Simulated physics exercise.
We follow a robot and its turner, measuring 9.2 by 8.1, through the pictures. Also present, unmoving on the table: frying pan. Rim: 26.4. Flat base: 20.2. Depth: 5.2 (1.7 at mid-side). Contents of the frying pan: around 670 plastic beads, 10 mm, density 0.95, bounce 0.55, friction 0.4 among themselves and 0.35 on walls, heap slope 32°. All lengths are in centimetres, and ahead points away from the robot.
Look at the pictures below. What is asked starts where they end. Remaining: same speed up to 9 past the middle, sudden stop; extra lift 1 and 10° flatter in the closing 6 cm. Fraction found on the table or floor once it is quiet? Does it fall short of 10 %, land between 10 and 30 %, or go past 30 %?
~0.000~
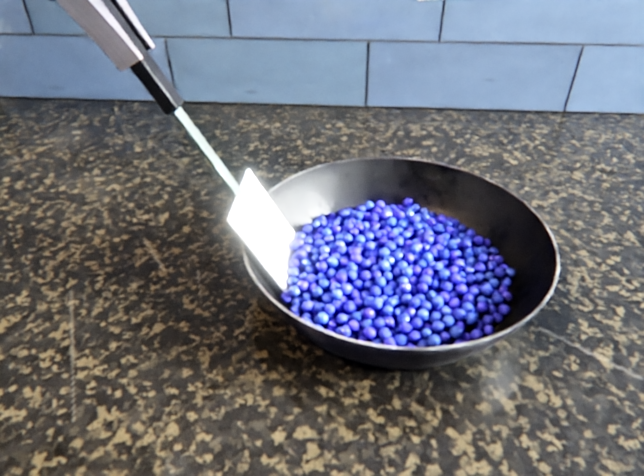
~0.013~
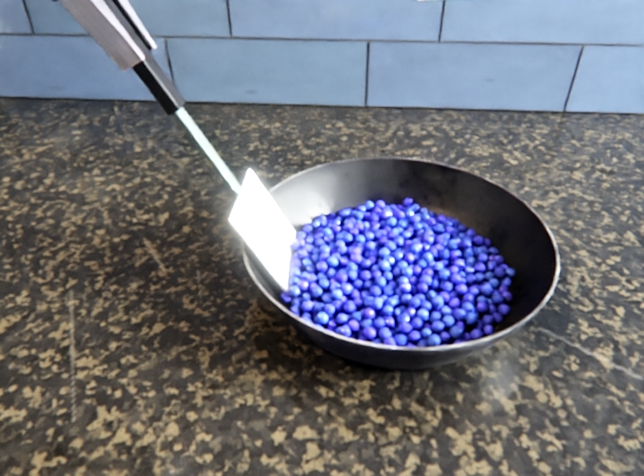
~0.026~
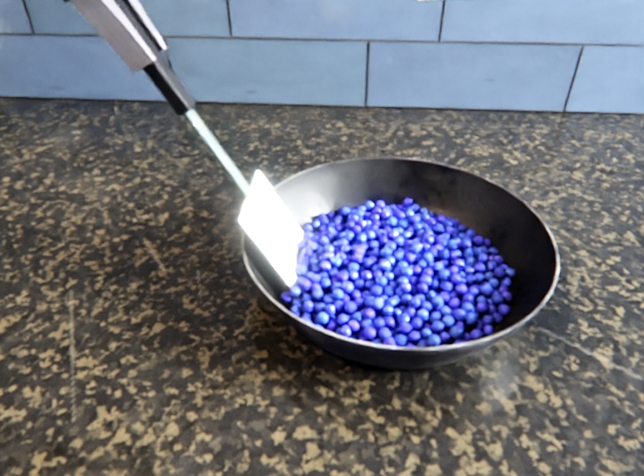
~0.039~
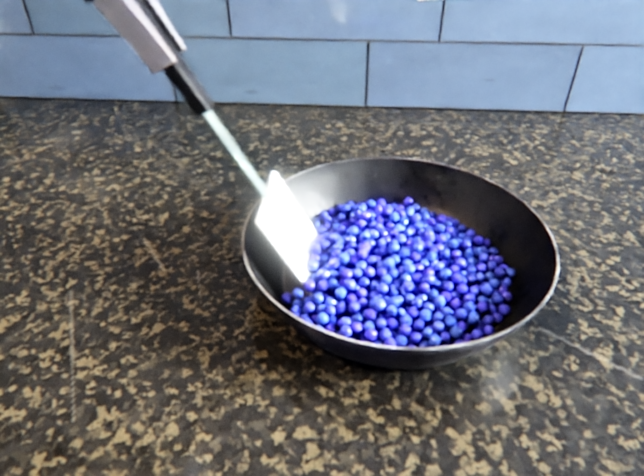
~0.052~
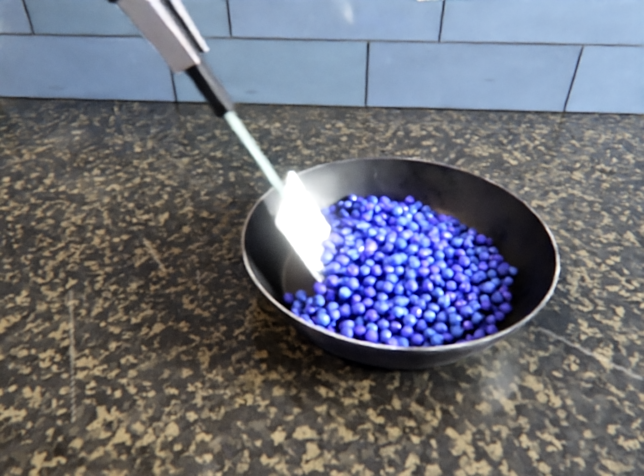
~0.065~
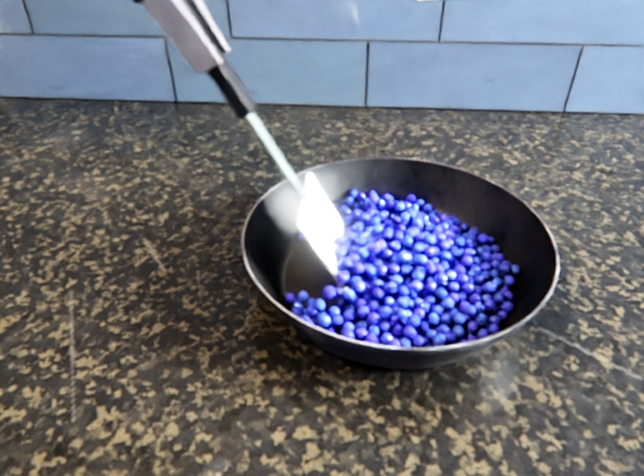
It lands between 10 and 30 %.
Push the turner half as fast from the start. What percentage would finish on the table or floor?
Near 5 %.
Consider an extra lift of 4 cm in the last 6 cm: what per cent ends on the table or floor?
20 %.
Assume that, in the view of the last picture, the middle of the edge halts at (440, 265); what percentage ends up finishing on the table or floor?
Estimate: Approx. 5 %.
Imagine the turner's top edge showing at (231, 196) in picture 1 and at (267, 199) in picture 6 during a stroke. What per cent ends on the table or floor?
It comes to something like 0 %, give or take.
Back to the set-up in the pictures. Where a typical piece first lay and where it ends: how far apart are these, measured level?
Some 4 cm.
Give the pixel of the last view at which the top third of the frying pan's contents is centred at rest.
I'd put it close to (496, 254).
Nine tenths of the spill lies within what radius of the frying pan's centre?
I reckon it's some 40 centimetres.
After 0.10 s, sloping 61°, highest piece 7 above the table; 672 in the frying pan.
After 0.13 s, sloping 58°, highest piece 7 above the table; 672 in the frying pan.
After 0.34 s, sloping 51°, highest piece 10 above the table; 570 in the frying pan, 59 on the table or floor, 43 on the blade or in flight.
After 1.39 s, sloping 51°, highest piece 6 above the table; 570 in the frying pan, 102 on the table or floor.
At rest, 570 in the frying pan, 102 on the table or floor. That is 15 % on the table or floor.
